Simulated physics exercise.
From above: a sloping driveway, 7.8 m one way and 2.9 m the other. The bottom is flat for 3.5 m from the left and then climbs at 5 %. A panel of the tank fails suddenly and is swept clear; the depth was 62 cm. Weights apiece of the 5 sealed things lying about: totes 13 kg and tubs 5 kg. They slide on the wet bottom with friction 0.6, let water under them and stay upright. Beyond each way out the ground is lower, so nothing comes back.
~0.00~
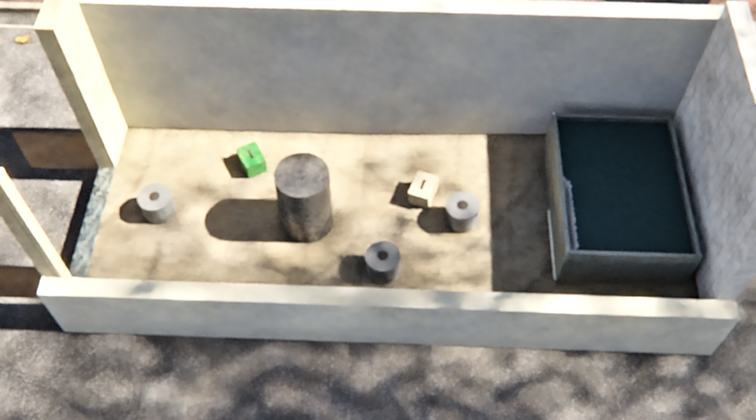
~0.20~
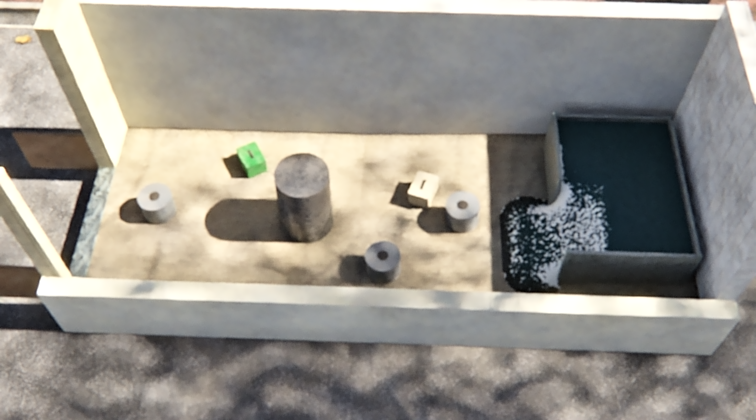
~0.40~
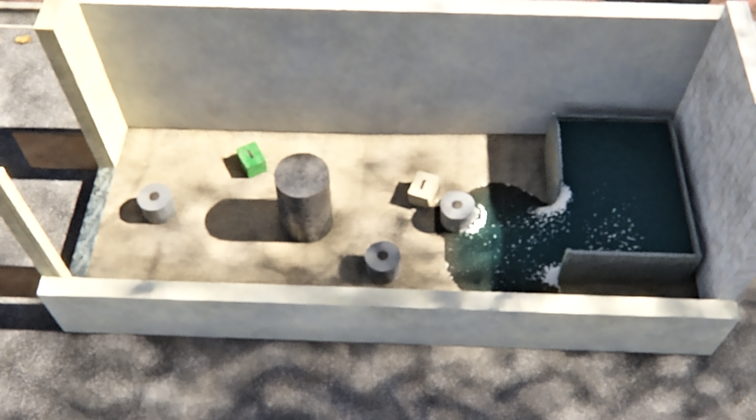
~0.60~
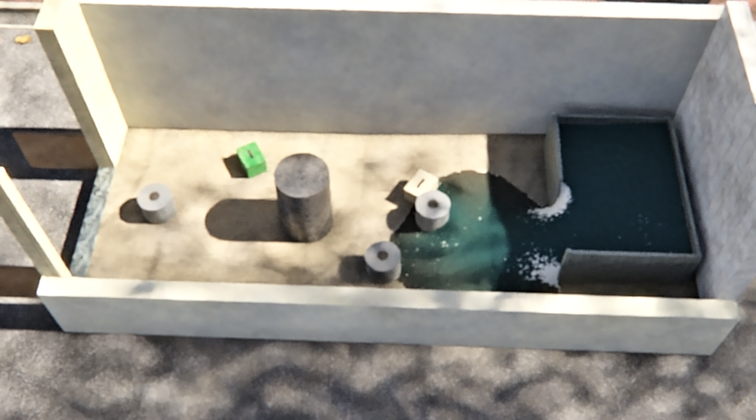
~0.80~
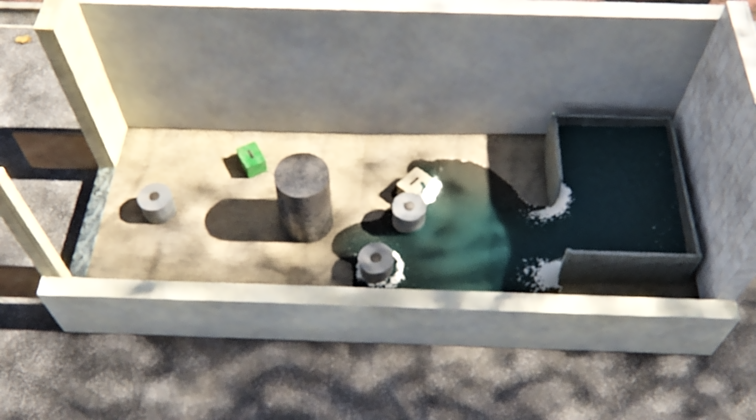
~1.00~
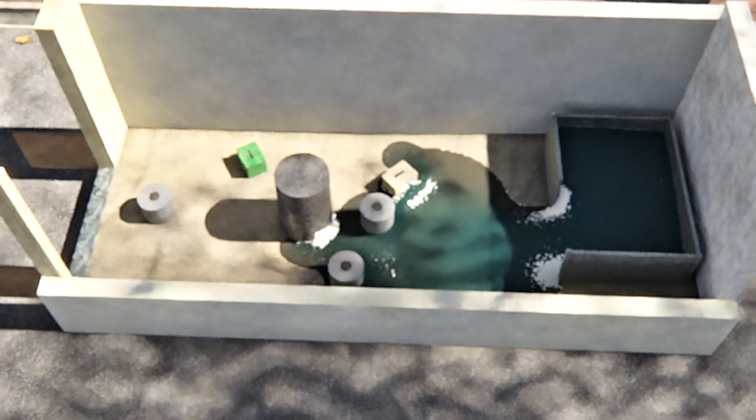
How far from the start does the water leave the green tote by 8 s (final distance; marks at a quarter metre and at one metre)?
The green tote is nudged along.
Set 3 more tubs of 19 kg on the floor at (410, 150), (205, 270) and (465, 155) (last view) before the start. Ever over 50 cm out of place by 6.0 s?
In that order: Under, more, short of it.
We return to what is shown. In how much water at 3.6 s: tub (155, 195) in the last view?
About 8 cm.
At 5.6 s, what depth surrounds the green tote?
About 7 cm.
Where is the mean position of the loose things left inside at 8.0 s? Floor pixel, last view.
Near (244, 160).
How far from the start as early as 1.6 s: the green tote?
About 0 cm.
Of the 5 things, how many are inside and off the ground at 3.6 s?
2 of them.
After 1.6 s the green tote is near (251, 154), 0.0 m from its start, aground; 0 of 5 are out; 2 afloat.
After 3.6 s the green tote is near (219, 163), 0.5 m from its start, aground; 1 of 5 are out; 2 afloat.
After 5.6 s the green tote is near (213, 167), 0.5 m from its start, aground; 3 of 5 are out; 0 afloat.
After 8.0 s the green tote is near (213, 167), 0.5 m from its start, aground; 3 of 5 are out; 0 afloat.
